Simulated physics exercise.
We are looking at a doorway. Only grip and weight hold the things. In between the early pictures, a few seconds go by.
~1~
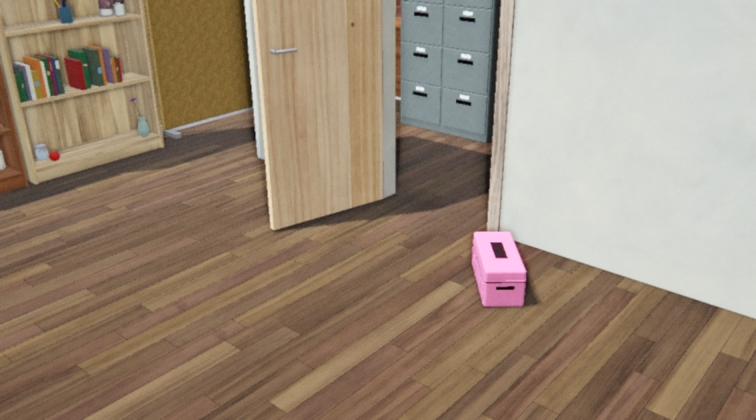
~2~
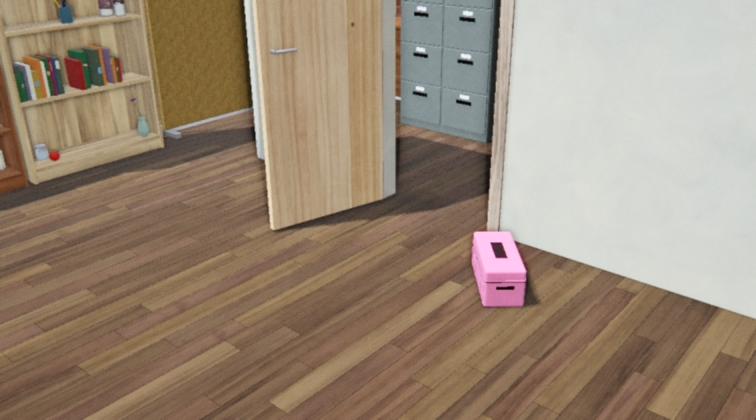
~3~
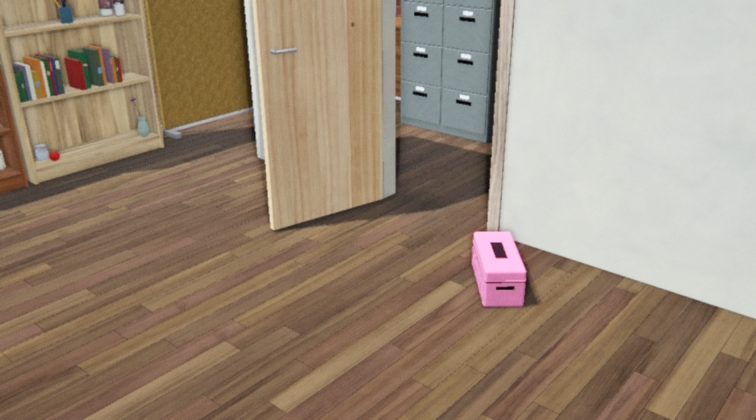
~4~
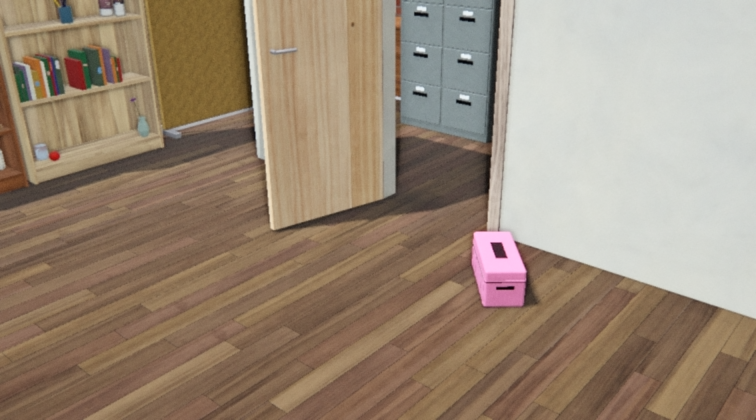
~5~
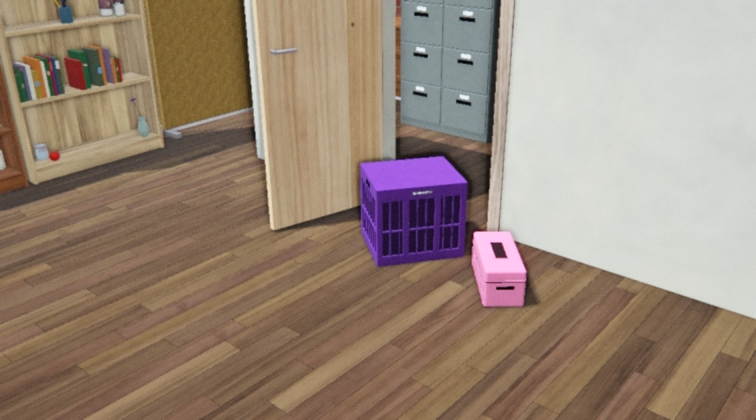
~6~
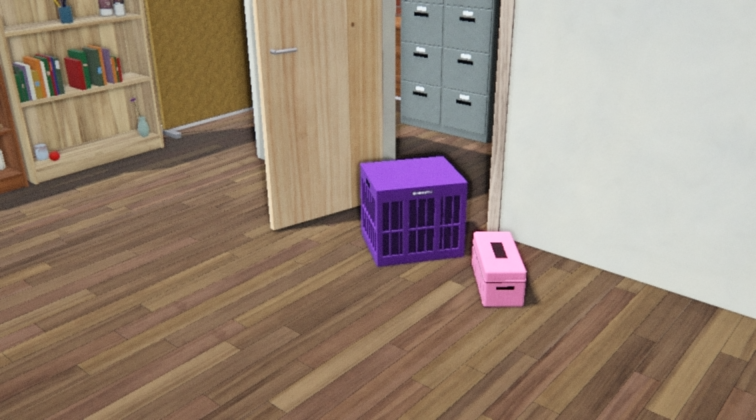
A light wooden door stands wide open in a room with a brown plank floor, seen from a fixed, slightly raised view facing the doorway. A pink box sits by the white wall at right, with grey filing cabinets beyond the opening and a bookshelf at left. Nothing moves at first, then a purple crate abruptly appears between door and pink box and stays still.
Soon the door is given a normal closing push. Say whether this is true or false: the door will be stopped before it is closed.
True, it is stopped before closing.
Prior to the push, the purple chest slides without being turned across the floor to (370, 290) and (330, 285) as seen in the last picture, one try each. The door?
First try: It swings home; second try: It swings home.
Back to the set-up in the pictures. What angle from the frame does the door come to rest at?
About 65°.
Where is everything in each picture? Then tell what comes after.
In the first picture, door wide open and still; pink toolbox (498, 268).
In the second picture, door wide open and still; pink toolbox (498, 268).
In the third picture, door wide open and still; pink toolbox (498, 268).
In the fourth picture, door wide open and still; pink toolbox (498, 268).
In the fifth picture, door wide open and still; pink toolbox (498, 268).
In the sixth picture, door wide open and still; purple chest (412, 210); pink toolbox (498, 268).
Then, 0.50 s after the last picture, open by 88°.
Then, 0.70 s after the last picture, open by 75°.
At rest, open by 64°; both in place. Seen from the same camera at the end, purple chest near (413, 210).
